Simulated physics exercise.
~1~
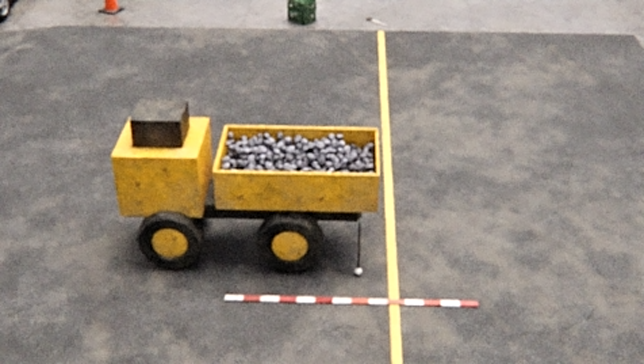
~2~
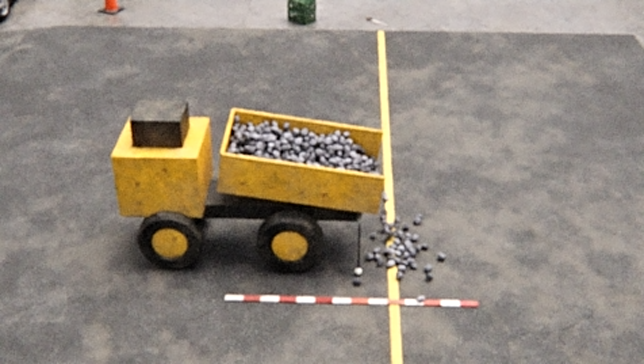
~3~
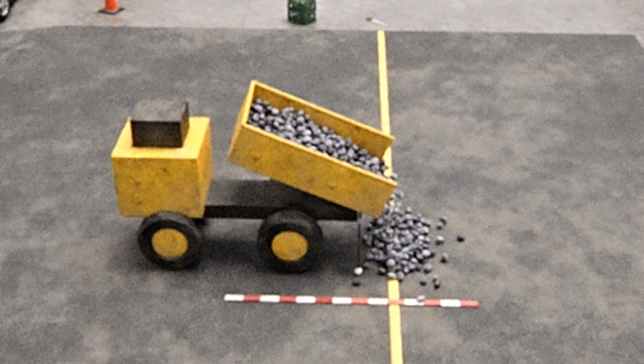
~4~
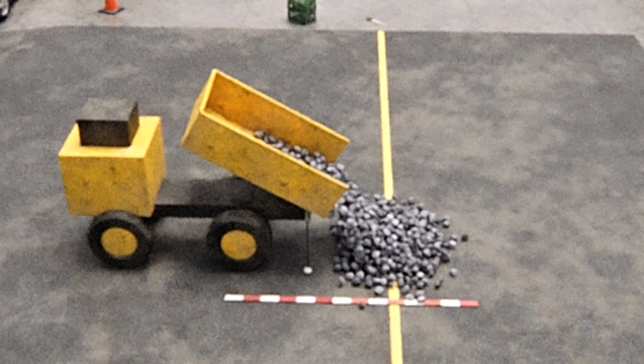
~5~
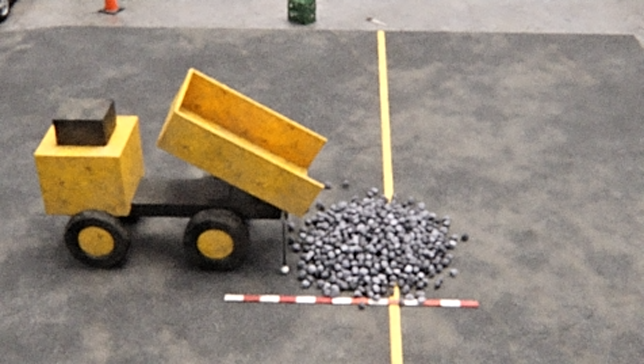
On a building site, a yellow tipping trailer raised its bed and poured grey stones over a painted yellow line, then rolled left with the bed still tilted until it was empty, leaving a heap mostly on the near side of the line.
